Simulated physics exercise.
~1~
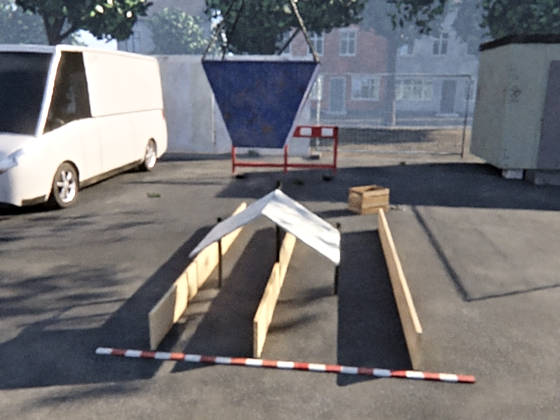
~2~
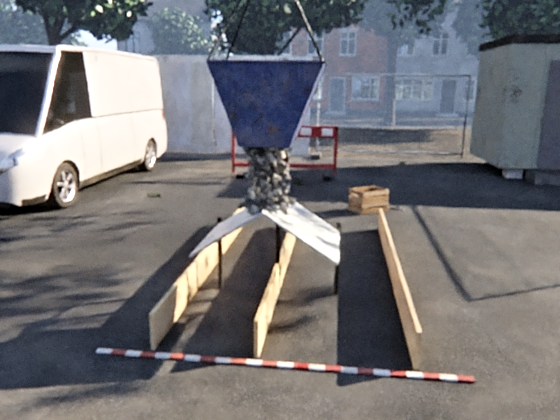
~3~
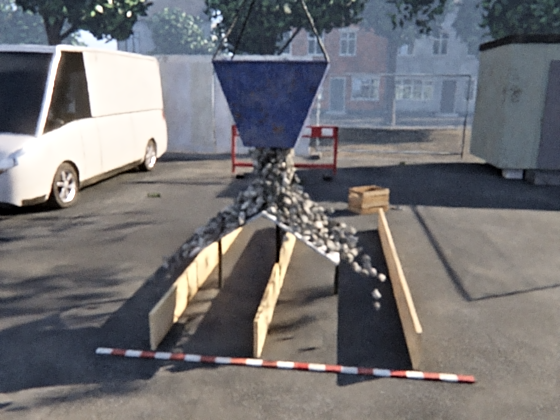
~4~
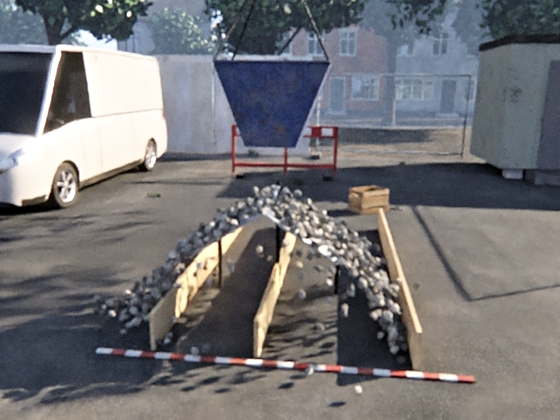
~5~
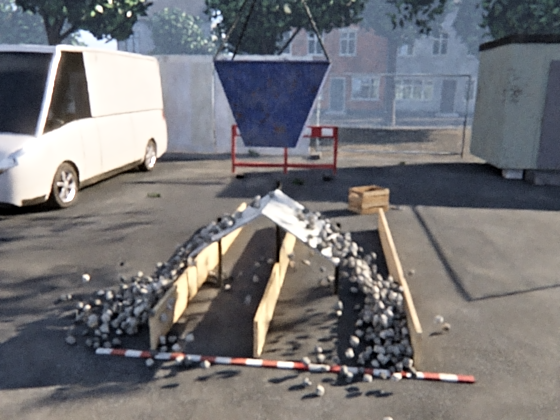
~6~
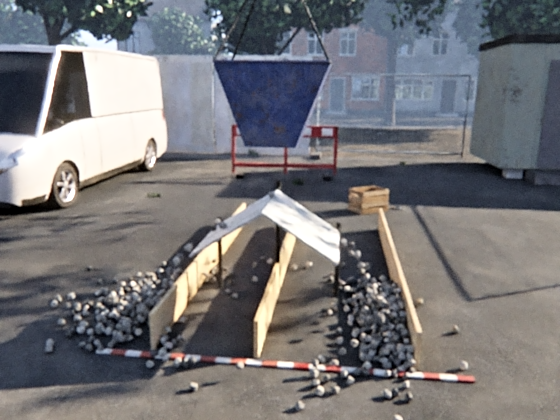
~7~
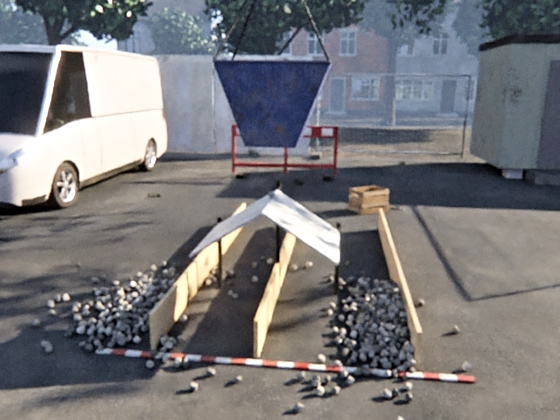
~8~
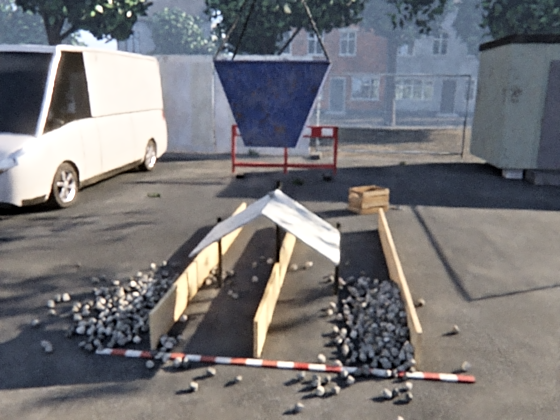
Blue skip drifting right and dumping grey stones over a peaked metal sheet, leaving piles left of the planks and in the right bay.
